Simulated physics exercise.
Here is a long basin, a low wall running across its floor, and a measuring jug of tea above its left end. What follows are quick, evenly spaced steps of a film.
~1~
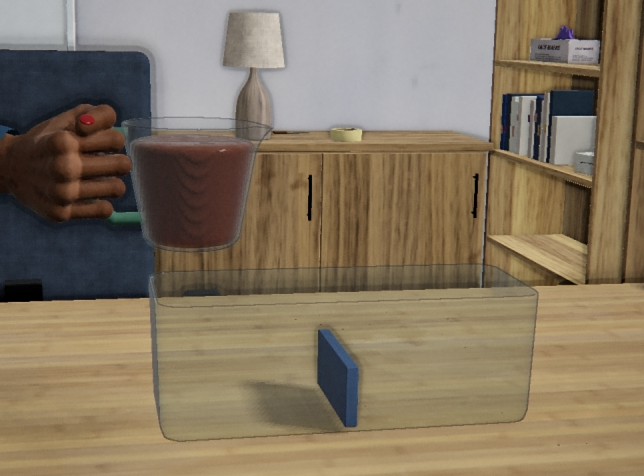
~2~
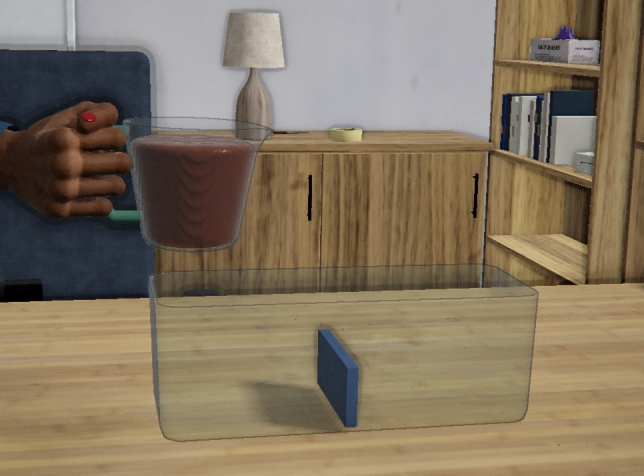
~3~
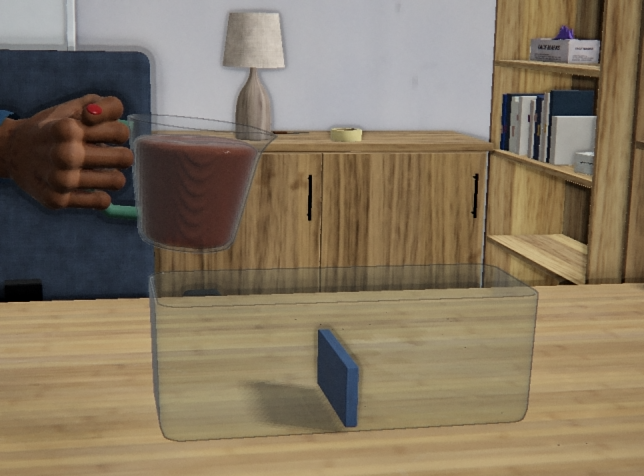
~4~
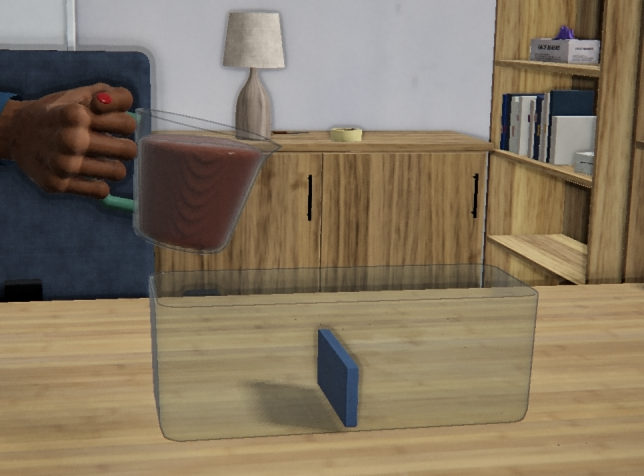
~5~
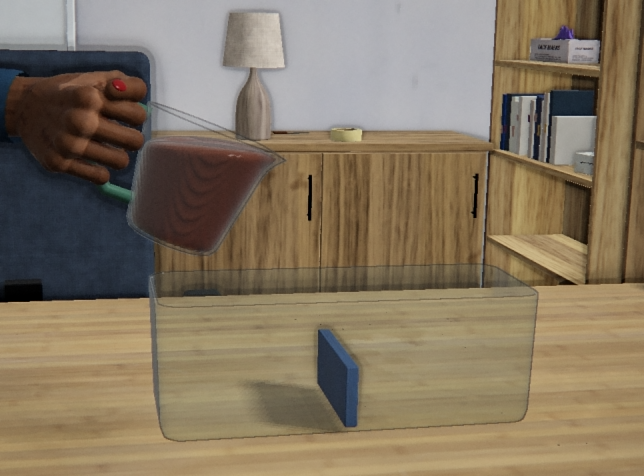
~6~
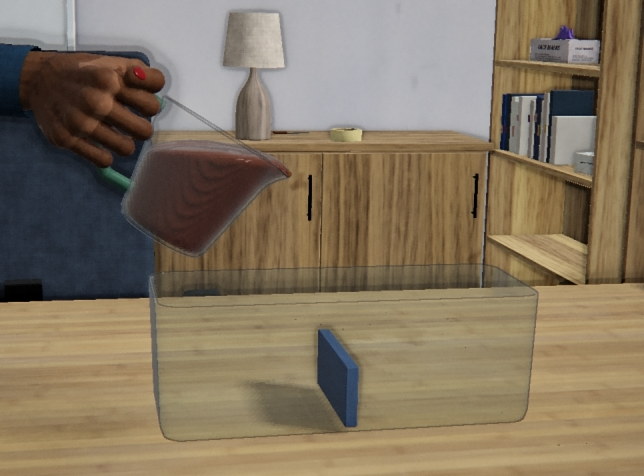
In a room with wooden cabinets and shelves, a hand holds a clear jug of reddish-brown liquid above the left end of a long transparent basin with a small blue wall inside. Almost still initially, the hand then rises and tilts the jug rightward increasingly steeply, bringing the liquid to its lip.
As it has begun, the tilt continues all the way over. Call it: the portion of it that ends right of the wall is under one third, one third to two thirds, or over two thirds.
Under one third.
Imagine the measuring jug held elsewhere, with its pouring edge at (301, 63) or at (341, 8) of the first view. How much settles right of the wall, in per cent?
You'd get around 80 per cent and then around 95 per cent.
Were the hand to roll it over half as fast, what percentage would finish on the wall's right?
Near 40 in a hundred.
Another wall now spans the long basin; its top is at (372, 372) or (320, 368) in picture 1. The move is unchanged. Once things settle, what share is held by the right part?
Result: 10 % first, 45 % second.
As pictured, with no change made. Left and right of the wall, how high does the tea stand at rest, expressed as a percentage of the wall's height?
I'd put the left at about 40 and the right at about 10.
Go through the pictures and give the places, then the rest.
In the first picture, tilt 0°; pouring edge (272, 126); surface from (129, 141) to (254, 142); the long basin's rim runs from (153, 291) to (516, 281); the wall's top is at (337, 349).
In the second picture, tilt 1°; pouring edge (274, 128); surface from (130, 141) to (254, 143).
In the third picture, tilt 6°; pouring edge (277, 134); surface from (134, 139) to (257, 145).
In the fourth picture, tilt 12°; pouring edge (282, 144); surface from (138, 138) to (263, 149).
In the fifth picture, tilt 21°; pouring edge (287, 159); surface from (143, 144) to (274, 153).
In the sixth picture, tilt 32°; pouring edge (289, 176); surface from (142, 154) to (283, 168); 1 per cent is over the edge.
A moment on, the measuring jug is tipped on its side and 45 per cent is still to pour, 19 is left of the wall and 16 right of it.
Next, the measuring jug is tipped right over and 7 per cent is still to pour, 68 is left of the wall and 20 right of it.
Then the measuring jug is tipped right over and 0 per cent is still to pour, 78 is left of the wall and 21 right of it.
Later the measuring jug is tipped right over and 0 per cent is still to pour, 78 is left of the wall and 21 right of it.
In the end 78 per cent lies left of the wall, 21 right of it and 1 outside.
